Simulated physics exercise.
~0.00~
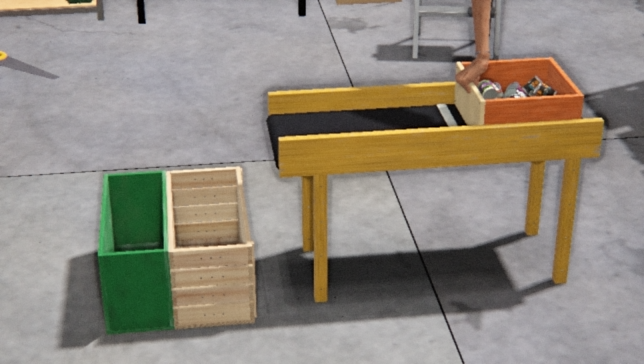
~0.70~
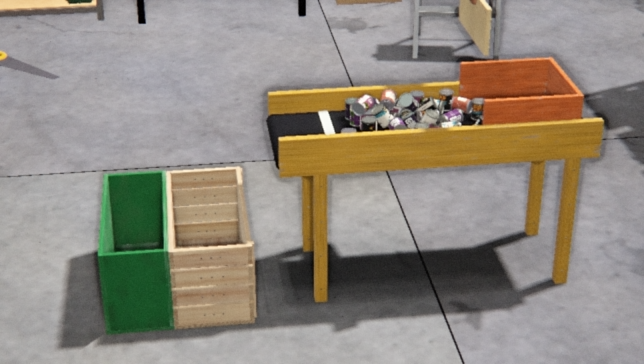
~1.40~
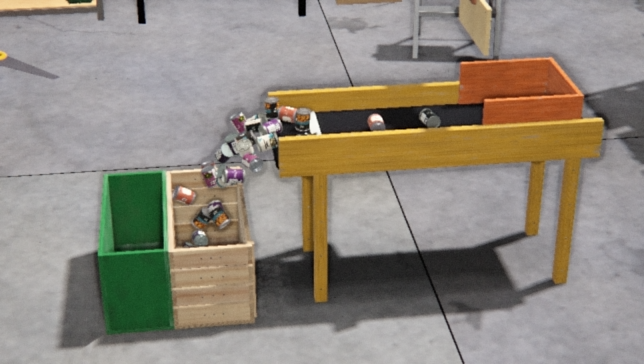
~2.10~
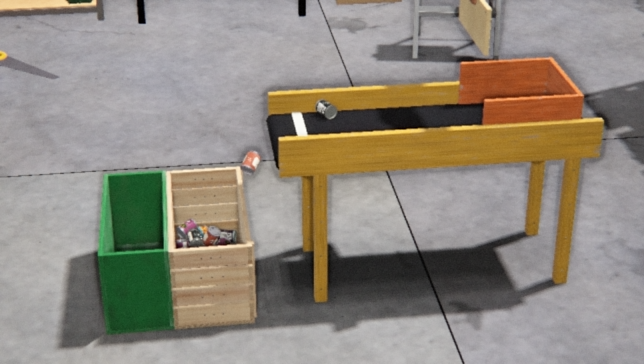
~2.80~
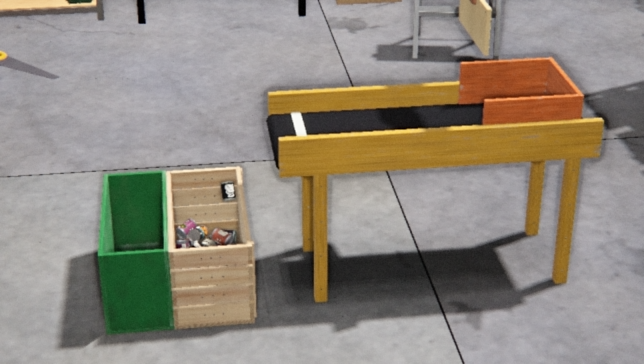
A heap of small, loose tins rides a black belt on a yellow-framed table, seen from above and to the side on a grey concrete floor. They start in an orange pen at the right, where a hand reaches to its pale gate; a pale wooden bin and a green box stand side by side at the lower left. With the gate lifted away, the pile spreads leftward behind a white stripe. The tins tumble off the left end into the wooden bin, followed by a few stragglers. Finally, the belt is bare, the tins rest in the wooden bin, and the green box remains empty.
